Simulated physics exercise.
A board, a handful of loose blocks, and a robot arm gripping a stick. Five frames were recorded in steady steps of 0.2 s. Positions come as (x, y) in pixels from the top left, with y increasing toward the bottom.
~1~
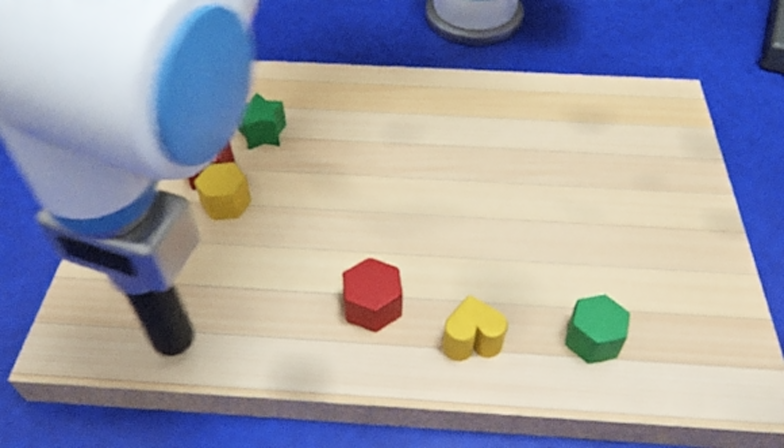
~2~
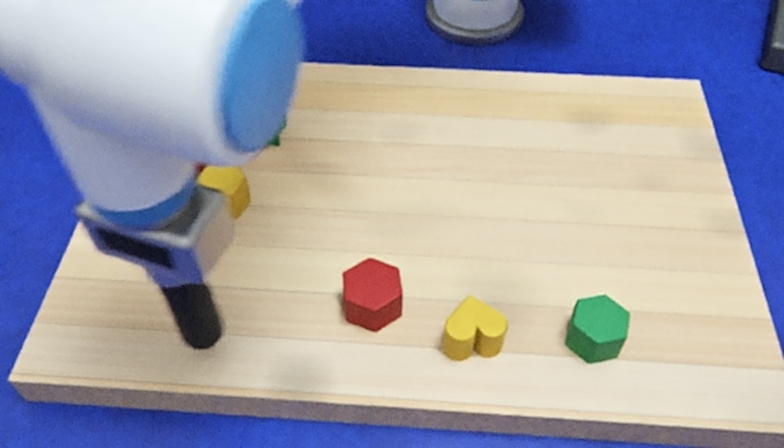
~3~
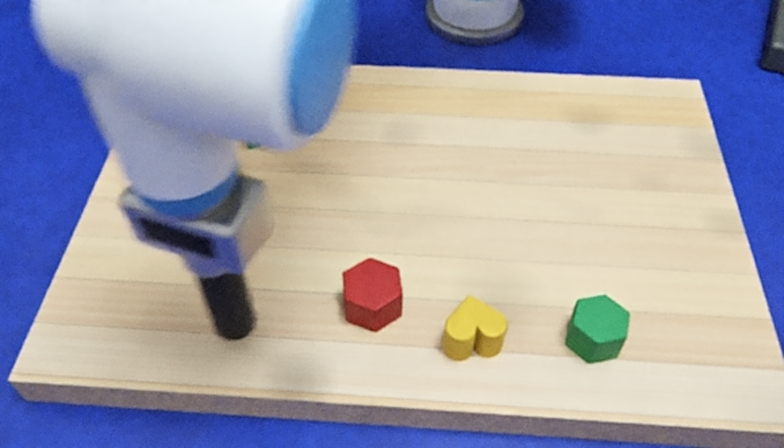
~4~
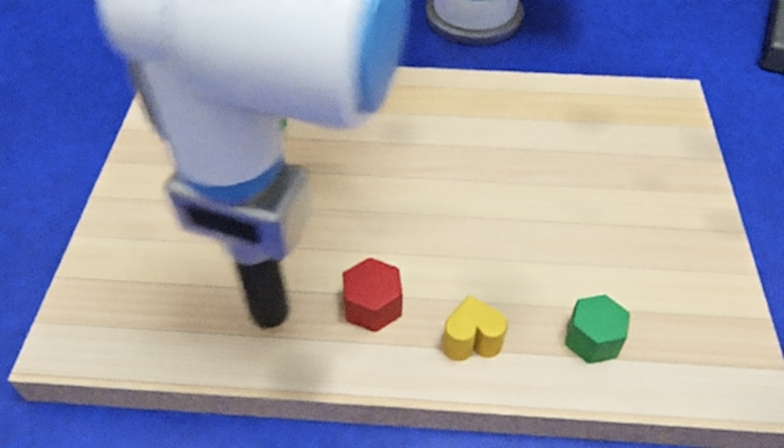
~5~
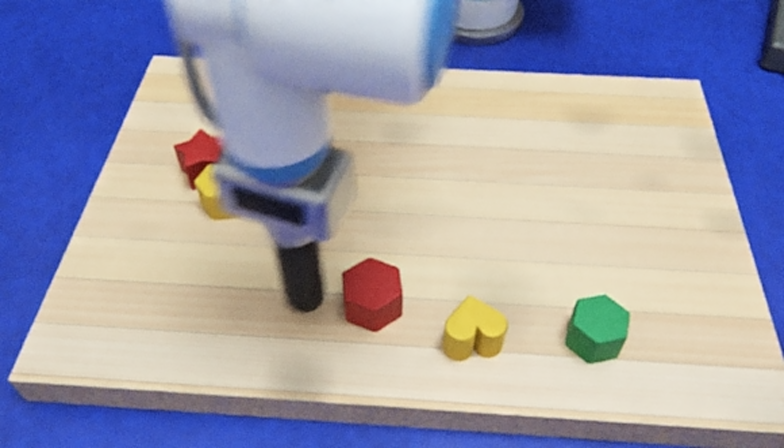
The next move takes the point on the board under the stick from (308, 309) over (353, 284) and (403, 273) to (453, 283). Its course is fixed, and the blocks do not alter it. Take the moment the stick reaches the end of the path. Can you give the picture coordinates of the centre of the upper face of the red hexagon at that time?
Somewhere near (441, 300).
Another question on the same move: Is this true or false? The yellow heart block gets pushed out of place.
The statement is true.
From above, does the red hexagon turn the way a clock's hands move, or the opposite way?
Short answer: Clockwise.
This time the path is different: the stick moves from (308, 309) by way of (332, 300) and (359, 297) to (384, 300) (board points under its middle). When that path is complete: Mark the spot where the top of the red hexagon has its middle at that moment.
The point I'd pick in the picture is (432, 290).
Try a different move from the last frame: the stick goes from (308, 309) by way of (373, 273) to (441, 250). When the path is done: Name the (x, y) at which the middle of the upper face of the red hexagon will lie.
Its top middle: (409, 281).
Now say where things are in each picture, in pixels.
The first picture shows stick tip (174, 339); block tops, red hexagon (372, 282); yellow heart block (475, 319).
The second picture shows stick (204, 333); blocks unchanged.
The third picture shows stick (236, 324); blocks unchanged.
The fourth picture shows stick (270, 313); blocks unchanged.
The fifth picture shows stick (306, 297); red hexagon (372, 282); yellow heart block (475, 319).
The first path, step by step. One third of the way, stick (353, 273); red hexagon (395, 281), turned 35° clockwise.
Two thirds of the way, stick (404, 261); red hexagon (427, 287), turned 80° clockwise.
At the end, stick (455, 272); red hexagon (441, 300), turned 105° clockwise; yellow heart block (485, 333).
